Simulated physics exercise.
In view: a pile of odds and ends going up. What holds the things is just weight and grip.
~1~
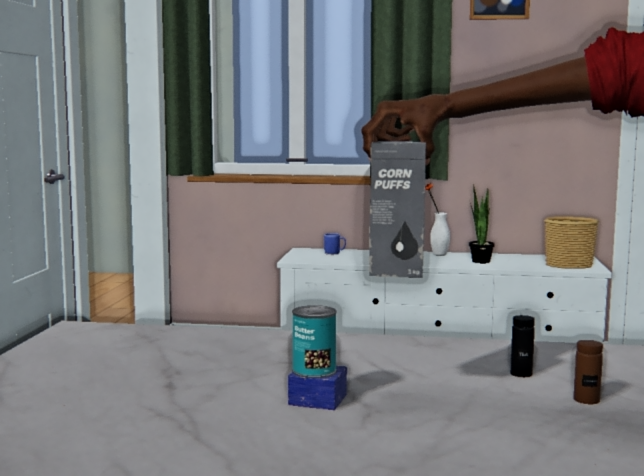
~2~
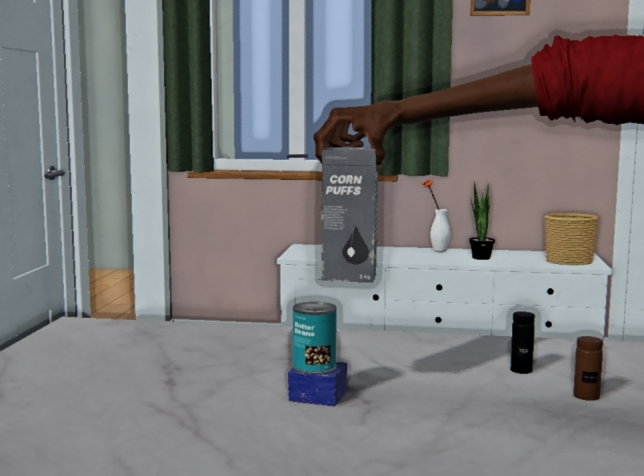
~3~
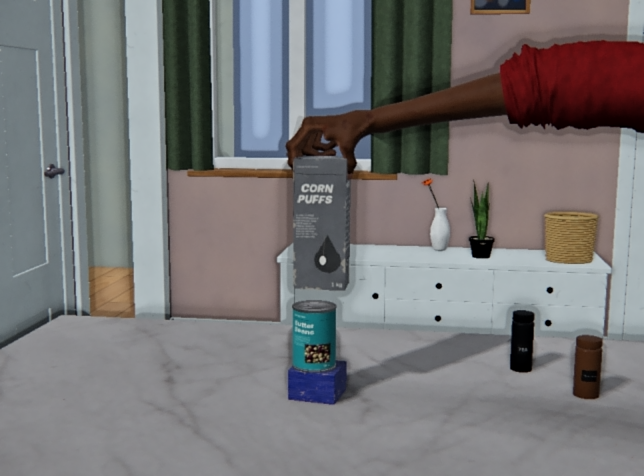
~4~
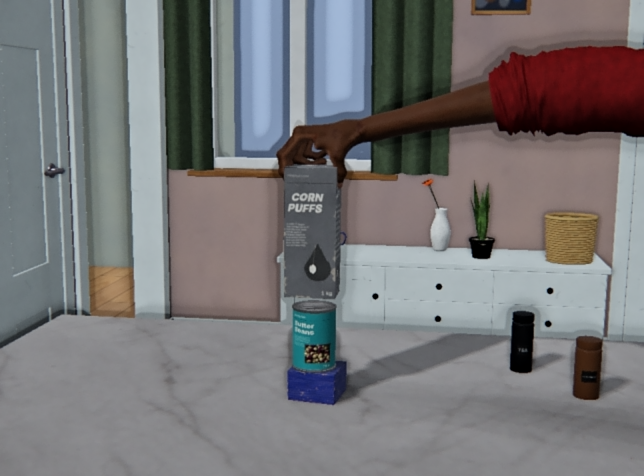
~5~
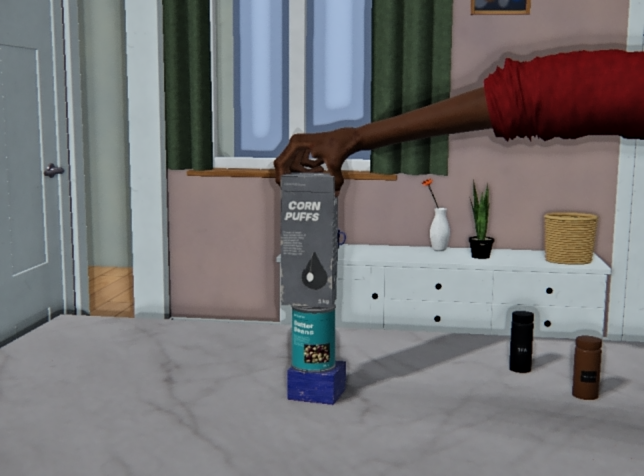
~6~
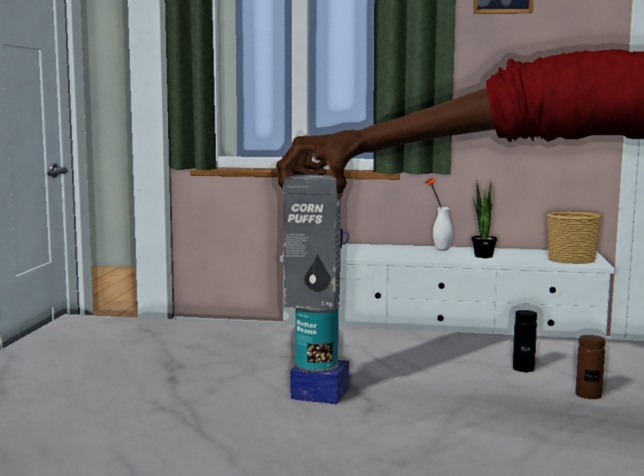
At the start, a hand in a red sleeve holds a grey Corn Puffs carton above and to the right of a teal can on a blue block. The arm moves the carton left and lowers it onto the can, and the hand stays on its top, two shakers standing to the right.
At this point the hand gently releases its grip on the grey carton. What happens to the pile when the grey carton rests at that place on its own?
Firm.
Then, 1.00 s after the last picture, nothing has stirred.
Then, 2.00 s after the last picture, grey carton resting near (312, 242).
At rest, all 5 in place. Seen from the same camera at the end, grey carton near (311, 242). The pile holds.
